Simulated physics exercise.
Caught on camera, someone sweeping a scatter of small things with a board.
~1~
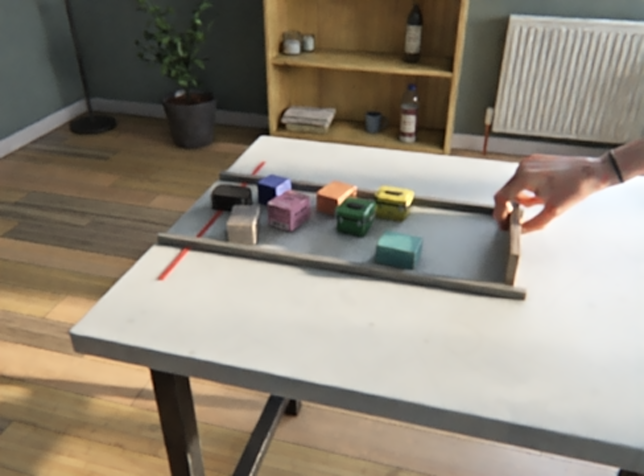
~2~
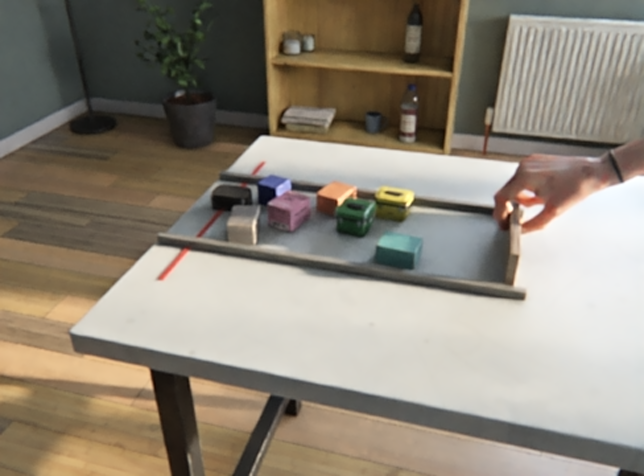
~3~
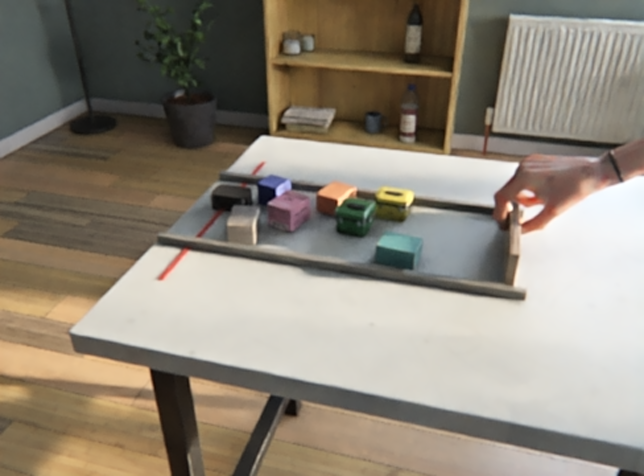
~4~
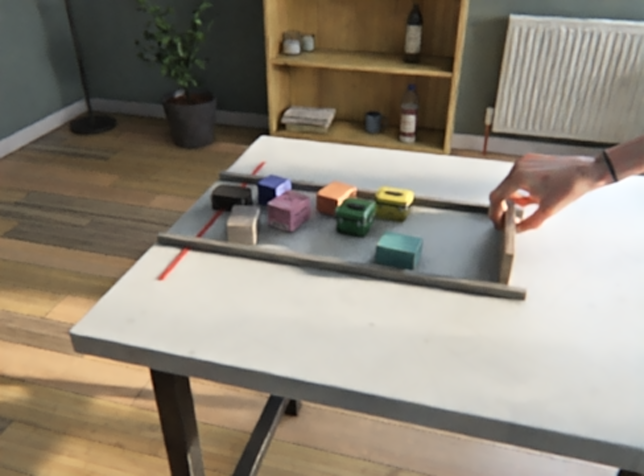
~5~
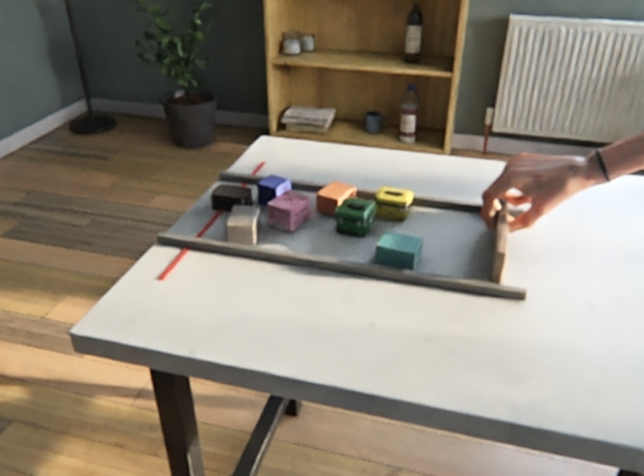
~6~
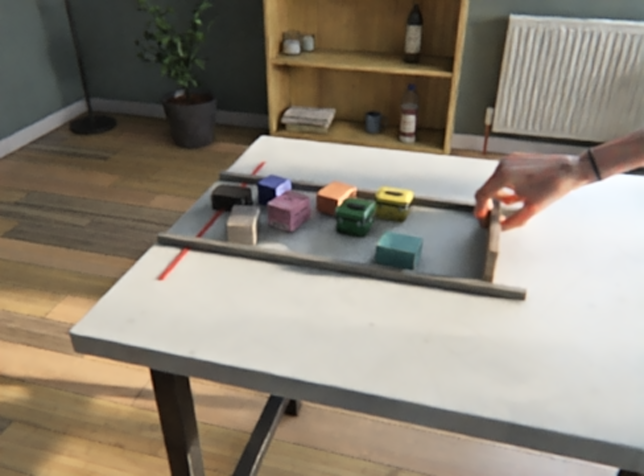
On a white table in a room with a wooden floor, a hand held a board upright behind some scattered small blocks and cases, then slid it slightly left while they stayed still.
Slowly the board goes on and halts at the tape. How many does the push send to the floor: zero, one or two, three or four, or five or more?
In the end the number that fall off is five or more.
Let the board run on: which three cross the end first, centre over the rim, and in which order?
The order is the black case, the blue block, the grey block.
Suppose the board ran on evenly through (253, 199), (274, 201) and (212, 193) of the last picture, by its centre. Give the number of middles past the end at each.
The counts: 2, 1 and 5.
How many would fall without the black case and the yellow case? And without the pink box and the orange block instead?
It would be 3 and 3.
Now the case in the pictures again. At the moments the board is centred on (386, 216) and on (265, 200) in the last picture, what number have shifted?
By then 2, and 8.
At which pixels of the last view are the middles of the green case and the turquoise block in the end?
The green case at (207, 198), the turquoise block at (186, 221).
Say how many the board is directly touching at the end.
In contact: 3.
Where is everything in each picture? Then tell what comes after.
In the first picture, black case (232, 199); grey block (244, 225); blue block (274, 191); board (512, 233); tape (221, 210).
In the second picture, grey block (244, 225); board (512, 233).
In the third picture, blue block (274, 192); yellow case (394, 204).
In the fourth picture, black case (232, 199); orange block (336, 198).
In the fifth picture, grey block (244, 225); green case (355, 217).
In the sixth picture, black case (232, 199); grey block (244, 225); blue block (274, 192); board (493, 231); tape (221, 210).
Soon after, none off yet; black case at rest near (232, 199); grey block at rest near (244, 225); blue block at rest near (274, 192).
In the end, the number that fall off is five or more; gone, orange block, pink box, blue block, grey block and black case.
